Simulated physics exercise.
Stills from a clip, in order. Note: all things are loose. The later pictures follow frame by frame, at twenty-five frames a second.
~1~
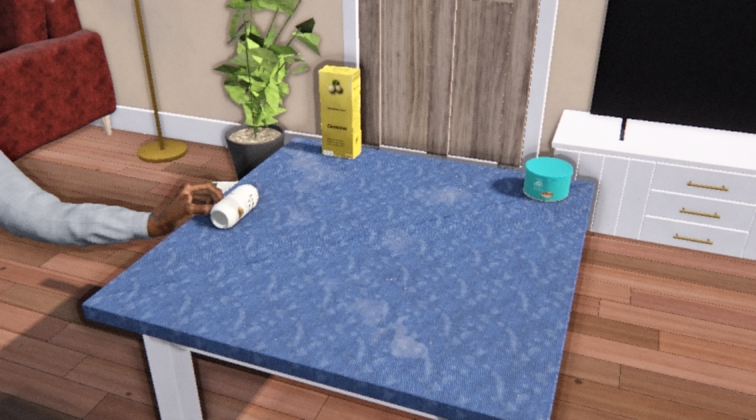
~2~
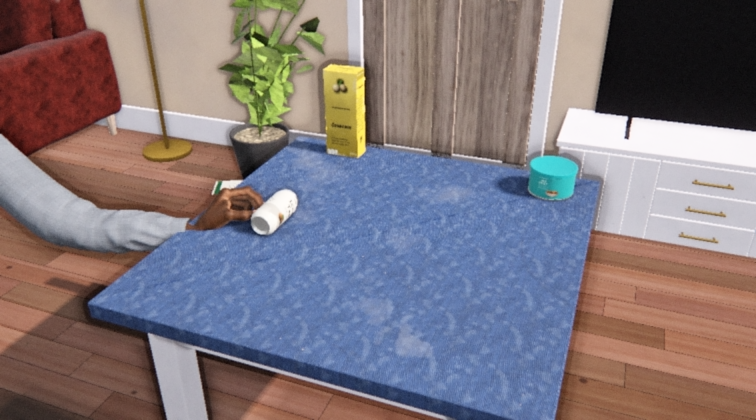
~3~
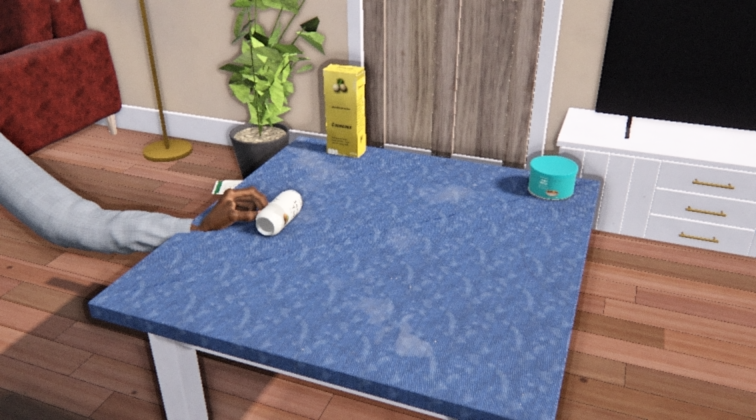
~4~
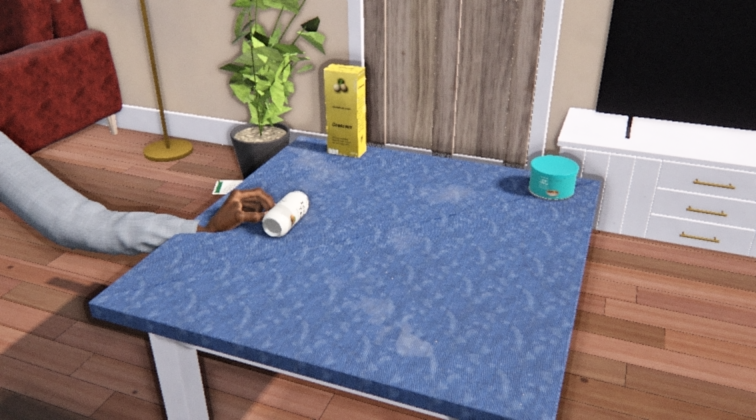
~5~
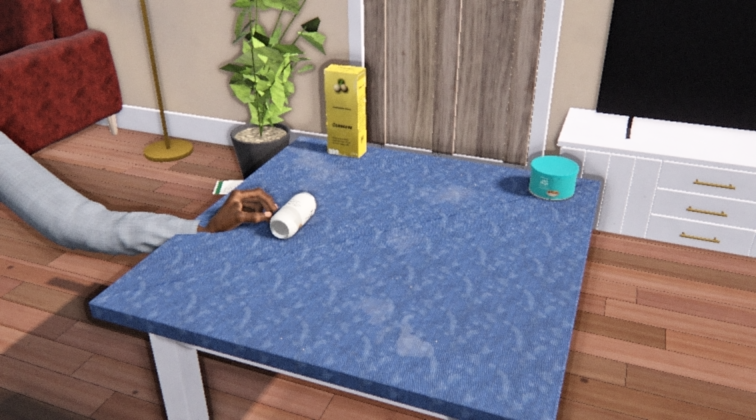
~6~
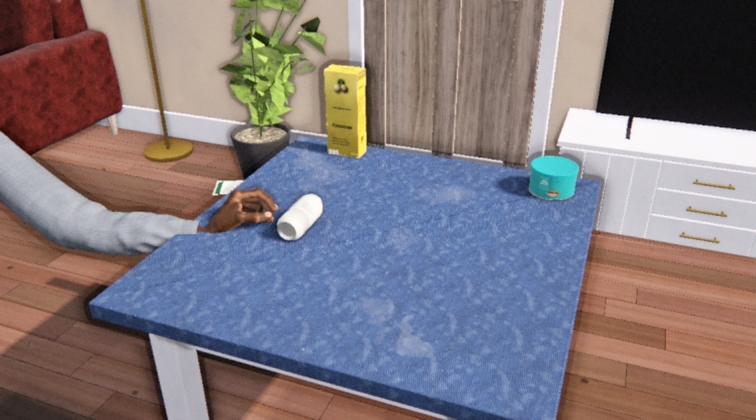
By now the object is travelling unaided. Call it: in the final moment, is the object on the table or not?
It is on the table.
Then, 0.20 s on from there, white can shifted well along near (333, 223).
Then, 0.50 s on from there, white can shifted well along near (373, 231).
Then, 0.90 s on from there, white can shifted well along near (410, 238).
In the end, moved from the start, white can. At the end, from the last picture's camera, white can near (424, 241).
